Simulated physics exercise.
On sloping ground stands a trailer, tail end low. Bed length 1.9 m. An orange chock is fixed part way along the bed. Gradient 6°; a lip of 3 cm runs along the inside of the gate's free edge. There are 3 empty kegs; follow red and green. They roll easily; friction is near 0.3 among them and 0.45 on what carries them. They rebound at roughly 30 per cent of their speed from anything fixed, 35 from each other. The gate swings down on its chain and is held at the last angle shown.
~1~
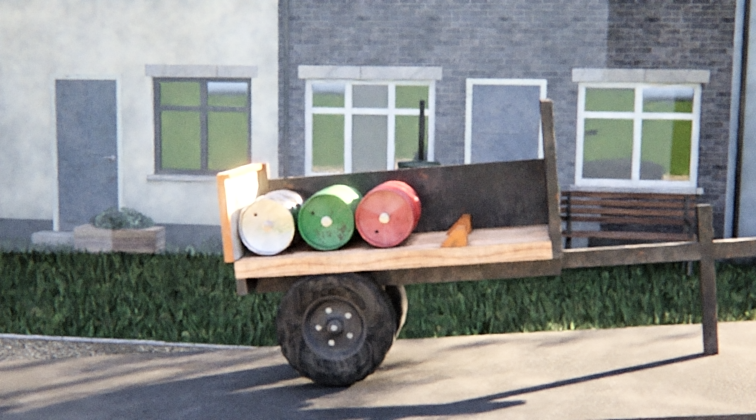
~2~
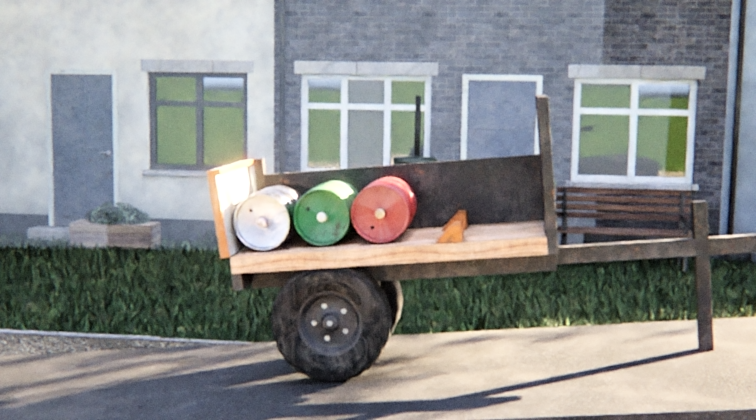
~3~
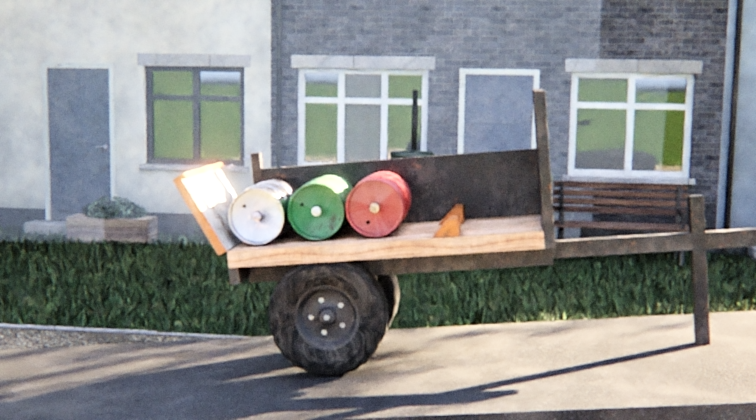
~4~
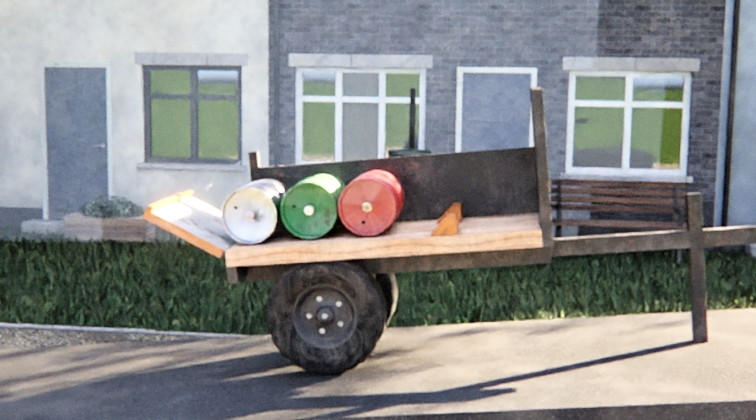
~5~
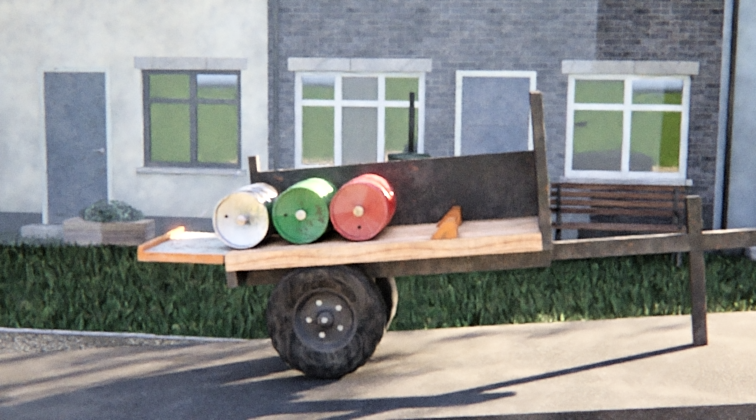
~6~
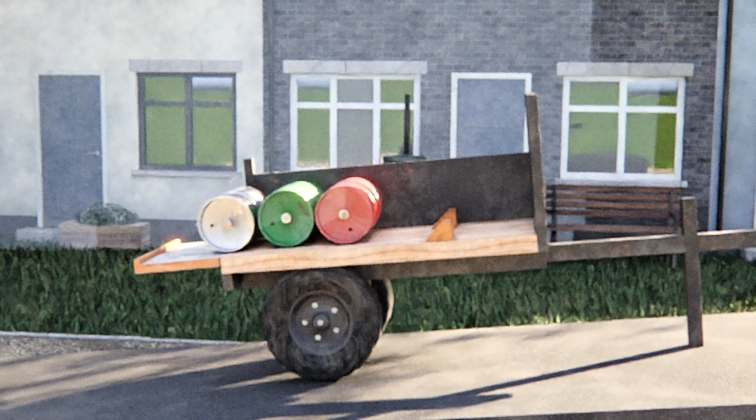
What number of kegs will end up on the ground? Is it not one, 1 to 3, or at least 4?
That makes 1 to 3 of the 3.
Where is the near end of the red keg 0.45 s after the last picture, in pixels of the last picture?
Around (309, 217).
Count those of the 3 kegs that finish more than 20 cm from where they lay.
The count is 3.
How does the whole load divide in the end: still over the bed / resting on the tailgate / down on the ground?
0, 0 and 3.
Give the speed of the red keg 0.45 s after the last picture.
Roughly 0.6 m/s.
Another 0.4 s on from the last picture, red is on the bed, 55 cm short of the hinge, rolling left; green is on the bed, 15 cm short of the hinge, rolling left; 0 out so far.
Another 1.1 s on from the last picture, red is on the bed, 15 cm short of the hinge, rolling left; green is on the gate, 20 cm past the hinge, rolling left; 1 out so far.
Another 1.6 s on from the last picture, red is on the gate, 20 cm past the hinge, rolling left; green is dropping off the gate; 2 out so far.
Another 2.3 s on from the last picture, red is dropping off the gate; green is off the vehicle; 3 out so far.
In the end (4.2 s after the last picture), red is out on the ground; green is out on the ground; 3 out so far.
